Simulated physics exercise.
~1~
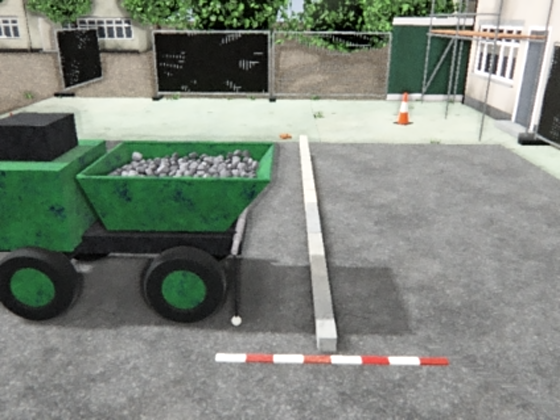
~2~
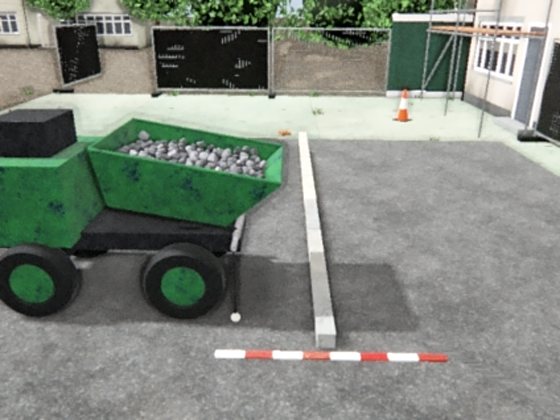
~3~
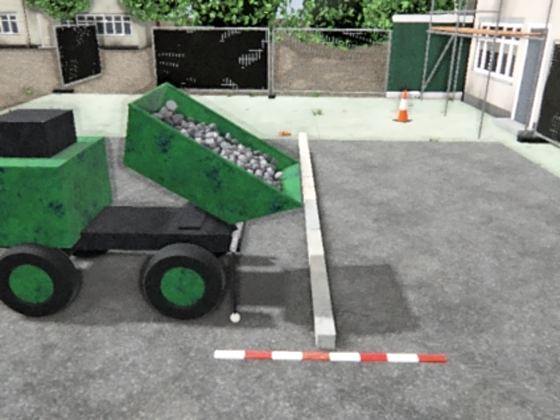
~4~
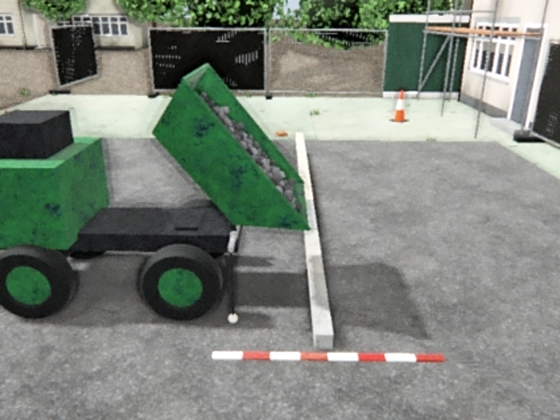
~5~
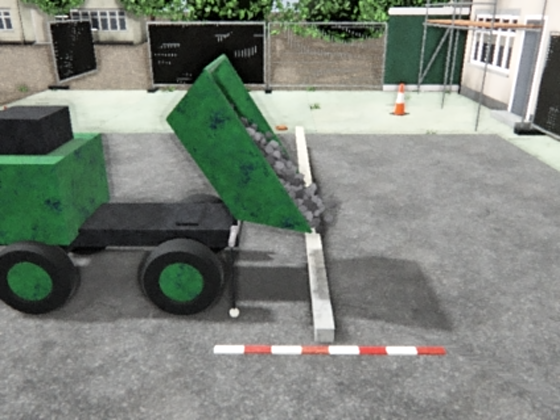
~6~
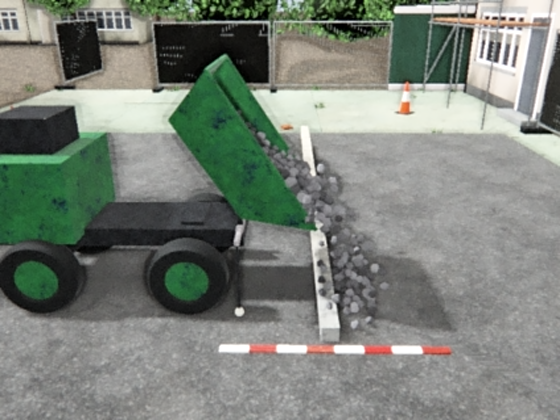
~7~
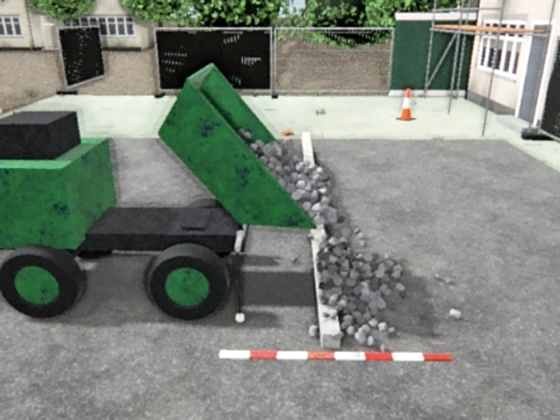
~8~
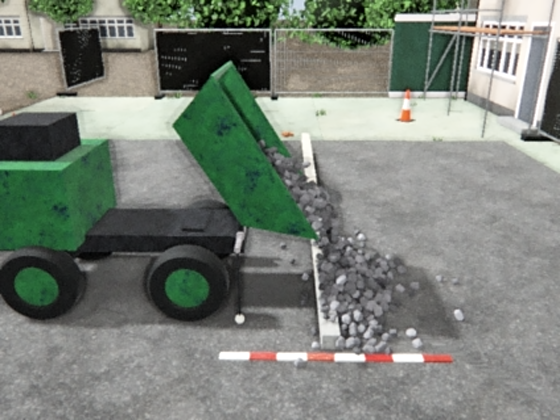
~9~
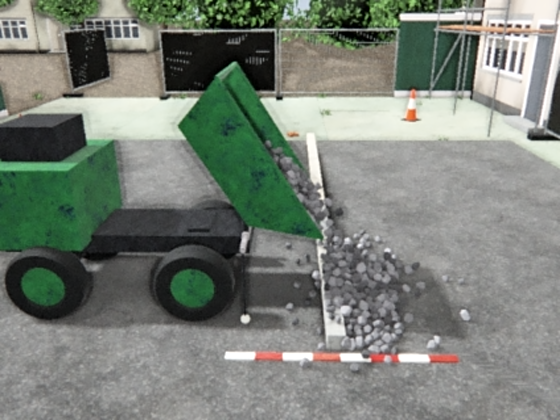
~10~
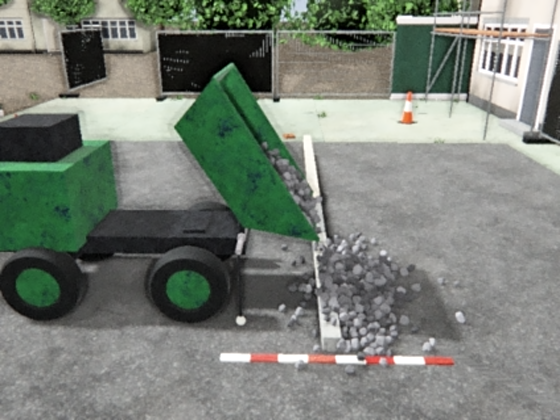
In a fenced yard, a green dumper tips its skip, jolts it, and spills grey stones over a kerb, many staying inside.
